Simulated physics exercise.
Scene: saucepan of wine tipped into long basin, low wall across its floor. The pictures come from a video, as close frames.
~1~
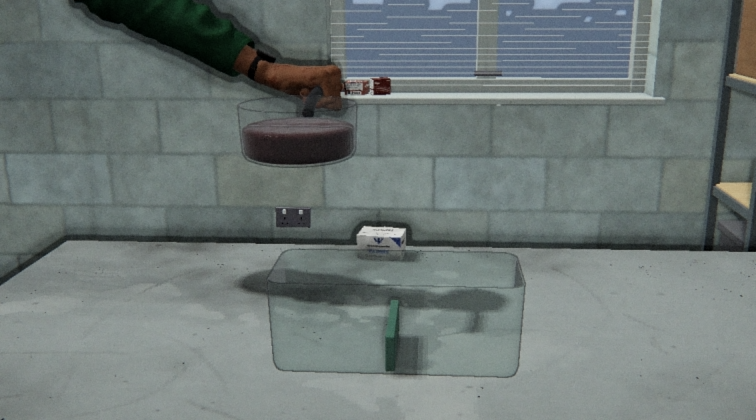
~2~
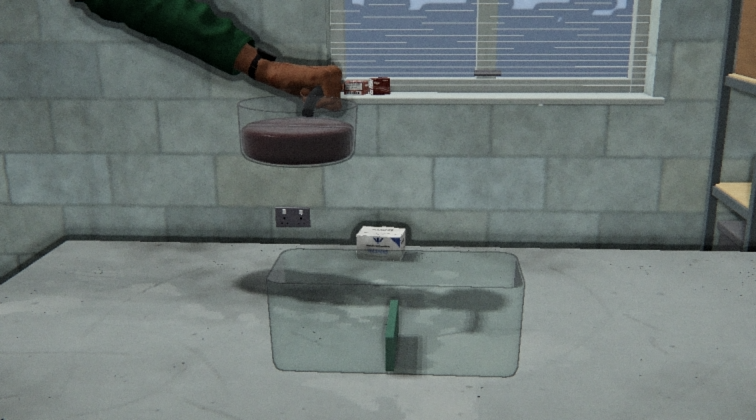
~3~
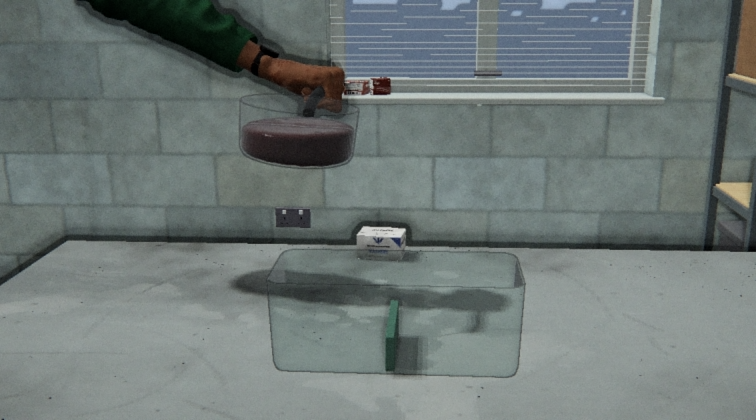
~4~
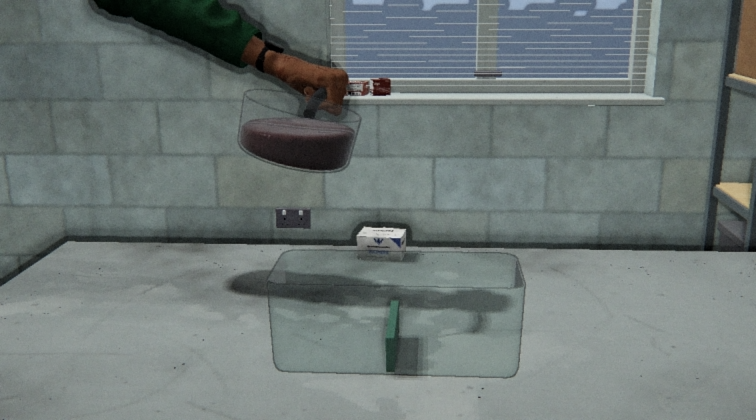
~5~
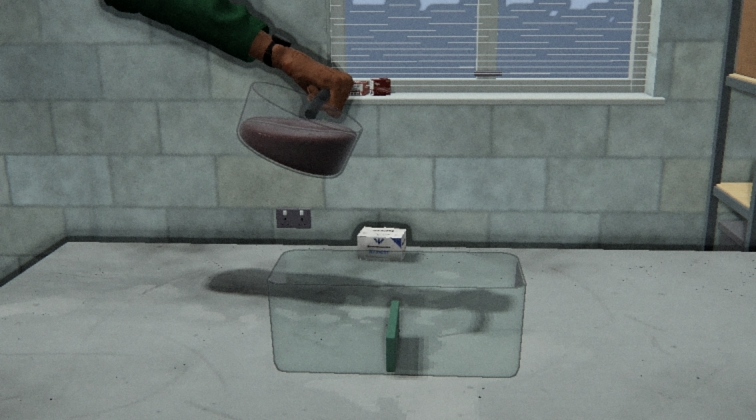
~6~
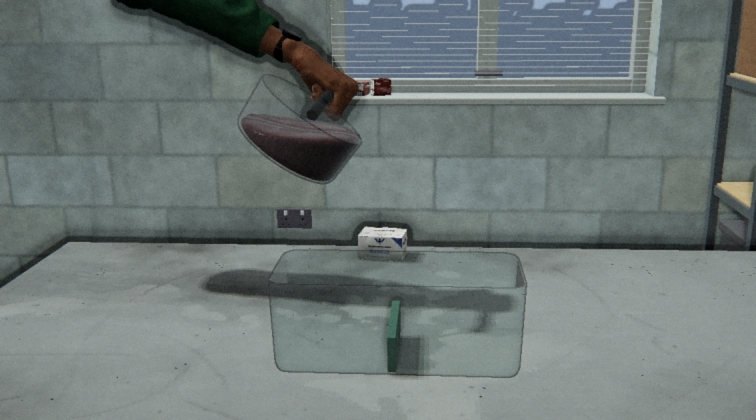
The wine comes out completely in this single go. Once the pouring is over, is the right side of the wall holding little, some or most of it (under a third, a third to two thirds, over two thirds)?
It holds some.
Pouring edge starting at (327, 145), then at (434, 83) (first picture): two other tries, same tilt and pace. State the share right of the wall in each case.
The first gives 10 %, the second 80 %.
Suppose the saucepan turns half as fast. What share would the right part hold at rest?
Around 60 percent ends up there.
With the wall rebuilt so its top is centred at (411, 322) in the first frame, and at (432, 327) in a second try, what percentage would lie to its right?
The first position gives around 20 percent, the second around 15 percent.
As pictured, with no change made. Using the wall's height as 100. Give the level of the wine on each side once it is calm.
I'd put the left at about 30 and the right at about 30.
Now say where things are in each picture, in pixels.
In the first frame, tilt 0°; pouring edge (356, 105); surface from (245, 126) to (355, 126); the long basin's rim runs from (275, 266) to (521, 271); the wall's top is at (393, 319).
In the second frame, tilt 2°; pouring edge (356, 107); surface from (244, 125) to (354, 126).
In the third frame, tilt 6°; pouring edge (358, 112); surface from (245, 124) to (354, 128).
In the fourth frame, tilt 14°; pouring edge (360, 121); surface from (244, 123) to (356, 130).
In the fifth frame, tilt 24°; pouring edge (361, 132); surface from (243, 121) to (358, 133).
In the sixth frame, tilt 35°; pouring edge (360, 144); surface from (243, 116) to (359, 135).
A moment on, the saucepan is tipped right over and 19 per cent is still to pour, 3 is left of the wall and 17 right of it.
Next, the saucepan is tipped right over and 4 per cent is still to pour, 40 is left of the wall and 50 right of it.
Then the saucepan is tipped right over and 0 per cent is still to pour, 48 is left of the wall and 47 right of it.
Later the saucepan is tipped right over and 0 per cent is still to pour, 50 is left of the wall and 48 right of it.
At rest 50 per cent lies left of the wall, 48 right of it and 2 outside.
